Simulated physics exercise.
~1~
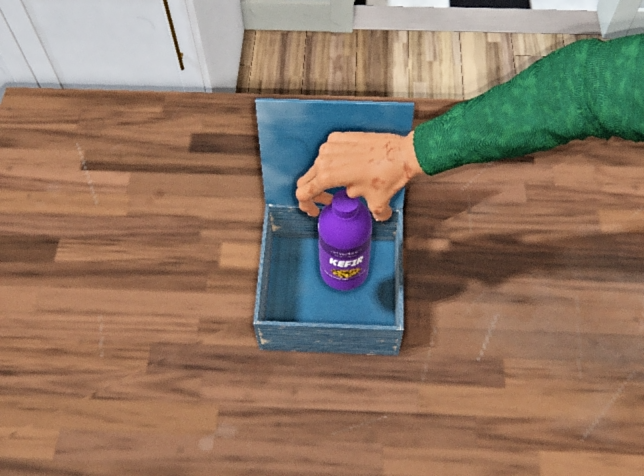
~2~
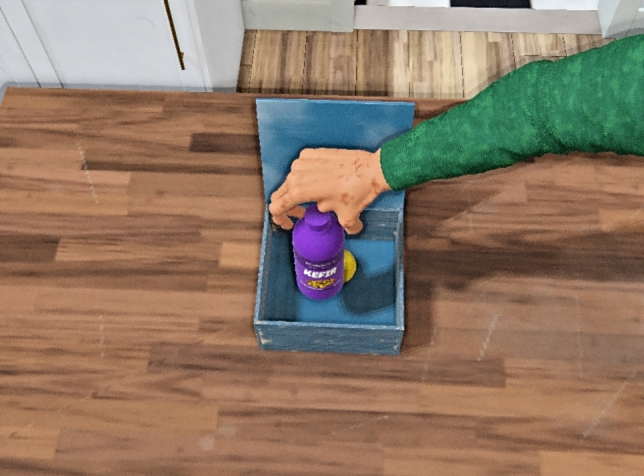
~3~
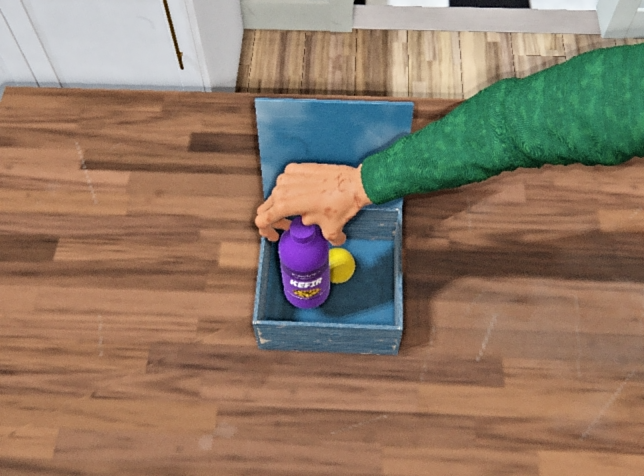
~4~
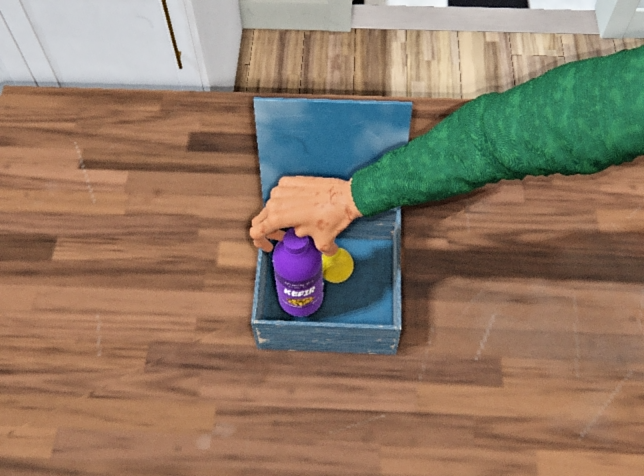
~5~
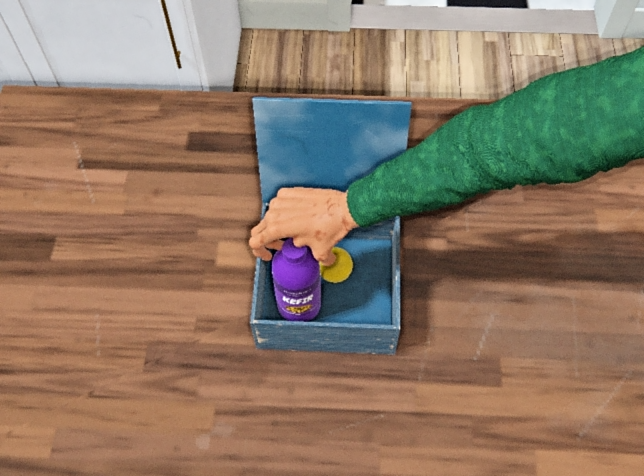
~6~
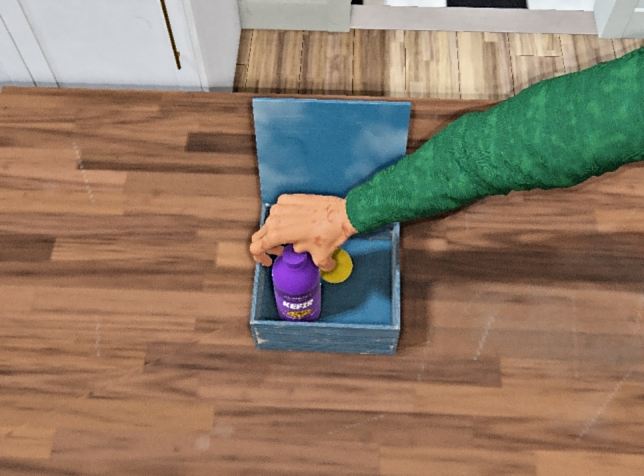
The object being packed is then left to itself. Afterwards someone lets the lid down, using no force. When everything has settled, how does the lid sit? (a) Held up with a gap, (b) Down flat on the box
a, held up with a gap.
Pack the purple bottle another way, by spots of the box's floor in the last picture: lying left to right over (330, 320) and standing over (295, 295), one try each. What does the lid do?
On the first try the lid goes all the way down, and on the second it stays partly open.
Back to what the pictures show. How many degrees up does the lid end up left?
About 35°.
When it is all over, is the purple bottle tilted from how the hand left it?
Simply put, the purple bottle remains unturned.
Then, 1.40 s after the last picture, lid 80° above the rim.
Then, 1.70 s after the last picture, lid 50° above the rim.
At rest, lid 36° above the rim; both in place. Seen from the same camera at the end, purple bottle near (297, 283).
